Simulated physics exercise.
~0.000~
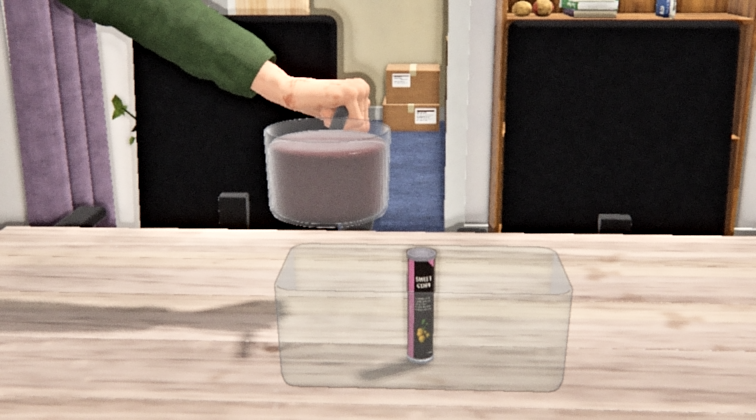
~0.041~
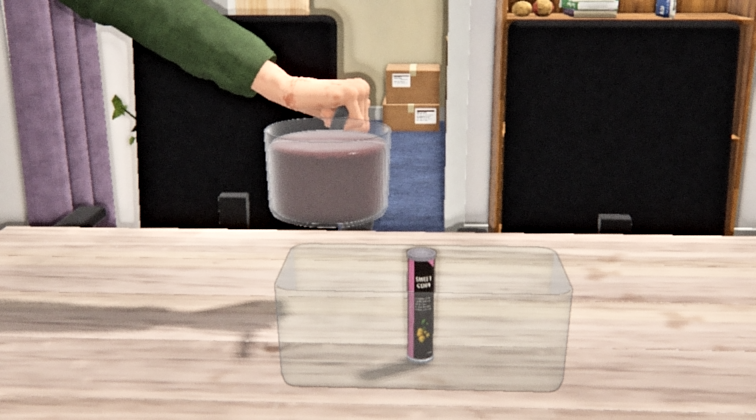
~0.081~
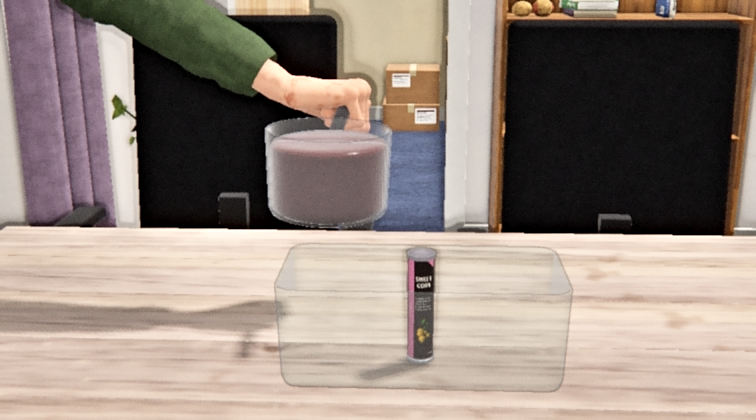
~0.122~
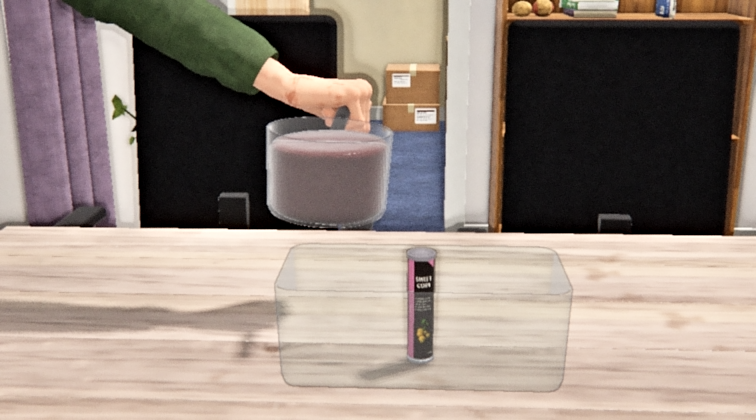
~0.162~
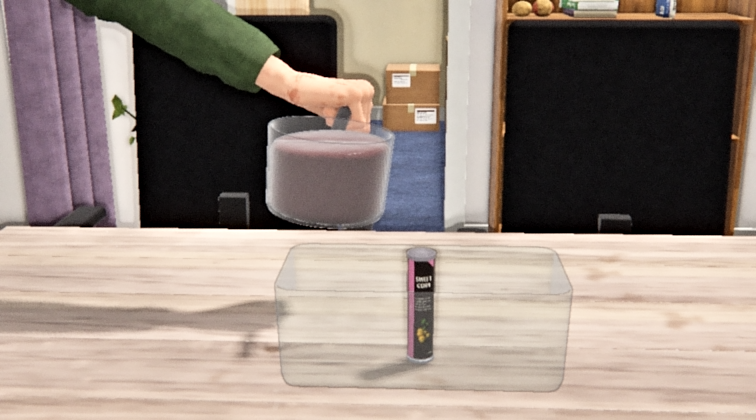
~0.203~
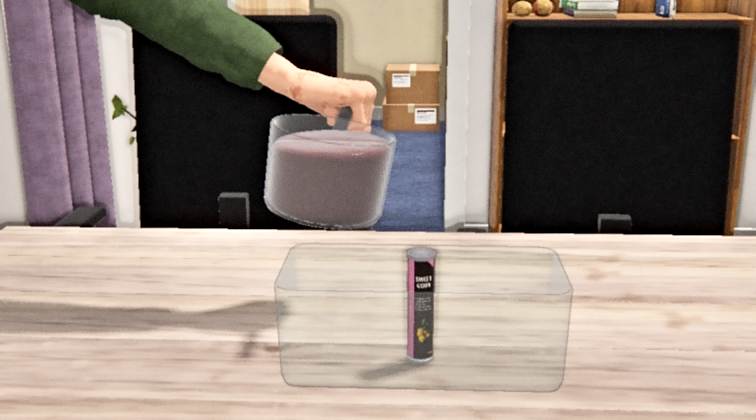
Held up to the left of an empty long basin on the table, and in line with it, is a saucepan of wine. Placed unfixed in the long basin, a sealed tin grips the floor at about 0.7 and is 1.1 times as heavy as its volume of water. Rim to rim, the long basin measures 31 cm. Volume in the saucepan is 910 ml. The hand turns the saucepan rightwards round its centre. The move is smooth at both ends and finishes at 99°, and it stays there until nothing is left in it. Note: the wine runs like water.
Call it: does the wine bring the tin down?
Call: Not brought down.
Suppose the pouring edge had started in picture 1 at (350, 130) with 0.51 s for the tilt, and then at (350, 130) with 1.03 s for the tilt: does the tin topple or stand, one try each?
Run one: It tumbles. Run two: It tumbles.
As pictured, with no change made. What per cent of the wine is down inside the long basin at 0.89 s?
The share is close to 66 percent.
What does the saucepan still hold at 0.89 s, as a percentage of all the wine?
Around 20 in a hundred.
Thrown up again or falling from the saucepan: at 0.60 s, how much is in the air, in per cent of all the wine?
Roughly 20 percent.
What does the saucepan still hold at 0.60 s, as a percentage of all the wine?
Around 72 in a hundred.
After 0.60 s the tilt is 62° and 72 per cent is still to pour; the tin stands where it began.
After 0.89 s the tilt is 95° and 20 per cent is still to pour; the tin stands where it began.
After 1.20 s the tilt is 99° and 3 per cent is still to pour; the tin stands where it began.
After 1.53 s the tilt is 99° and 0 per cent is still to pour; the tin stands where it began.
In the end the tin stands where it began.
